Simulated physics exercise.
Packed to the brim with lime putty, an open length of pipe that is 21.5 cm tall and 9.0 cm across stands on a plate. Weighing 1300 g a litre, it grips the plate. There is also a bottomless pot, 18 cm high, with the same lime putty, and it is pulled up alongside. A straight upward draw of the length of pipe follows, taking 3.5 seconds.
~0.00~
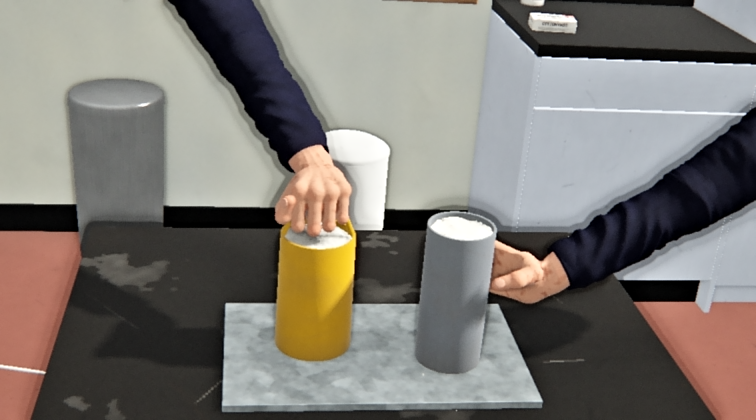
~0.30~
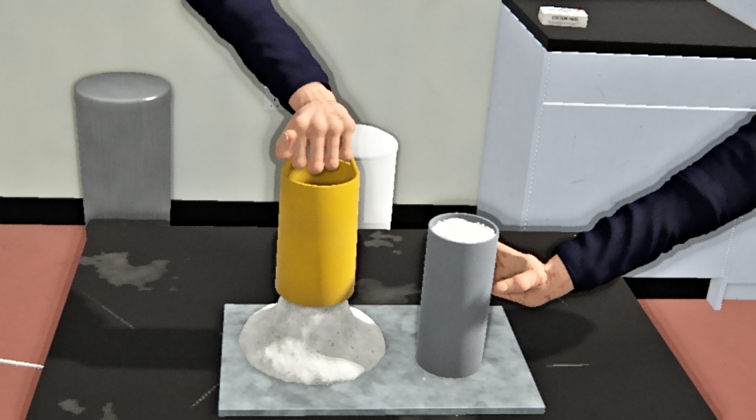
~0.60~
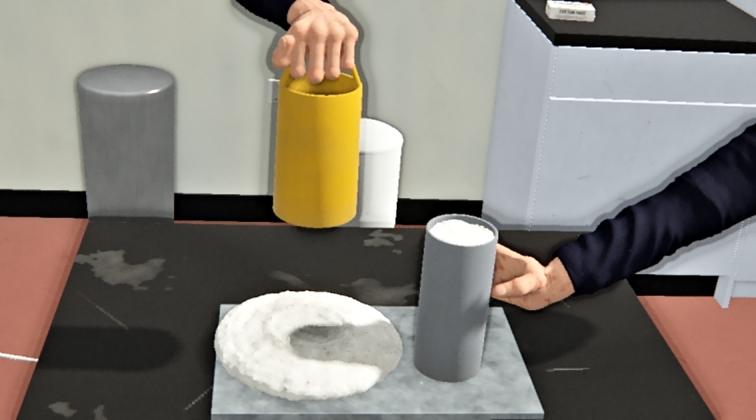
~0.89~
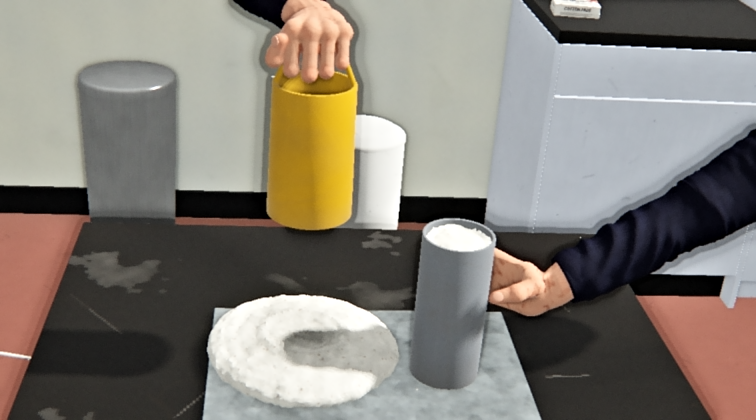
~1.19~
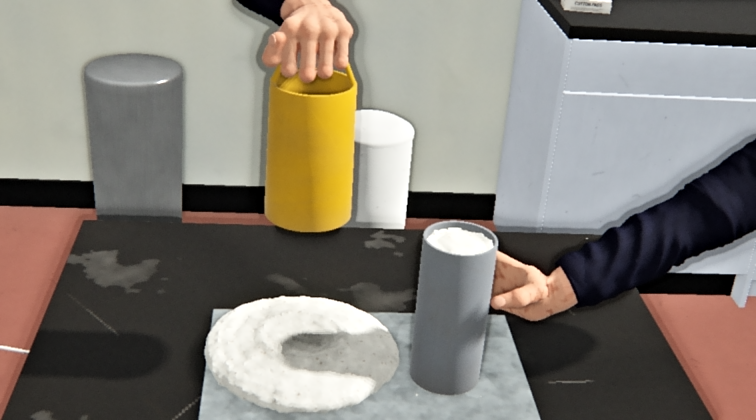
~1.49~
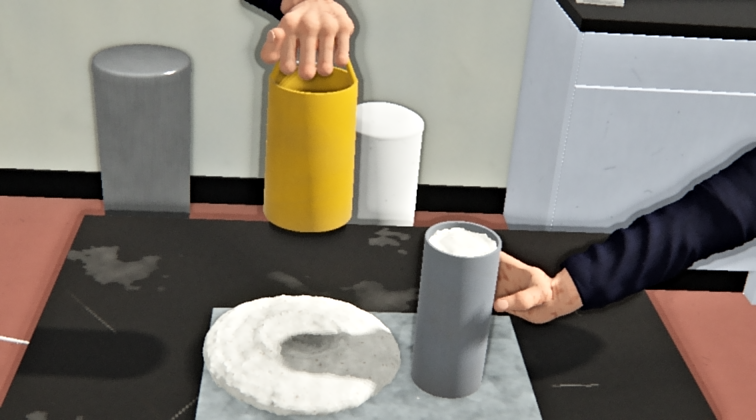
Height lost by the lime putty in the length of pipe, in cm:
15 cm.
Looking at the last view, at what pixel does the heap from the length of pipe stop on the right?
I'd point to somewhere near (533, 386).
By 2.4 s, the length of pipe is up 5.4 cm; the lime putty has come down 12 cm to 9.5 cm and is 23 cm wide.
By 3.2 s, the length of pipe is up 13 cm; the lime putty has come down 15 cm to 6.6 cm and is 24 cm wide.
By 4.1 s, the length of pipe is up 22 cm; the lime putty has come down 15 cm to 6.6 cm and is 24 cm wide.
By 5.2 s, the length of pipe is clear; the lime putty has come down 15 cm to 6.6 cm and is 24 cm wide.
By 5.6 s, at rest, the length of pipe is clear; the lime putty has come down 15 cm to 6.6 cm and is 24 cm wide.
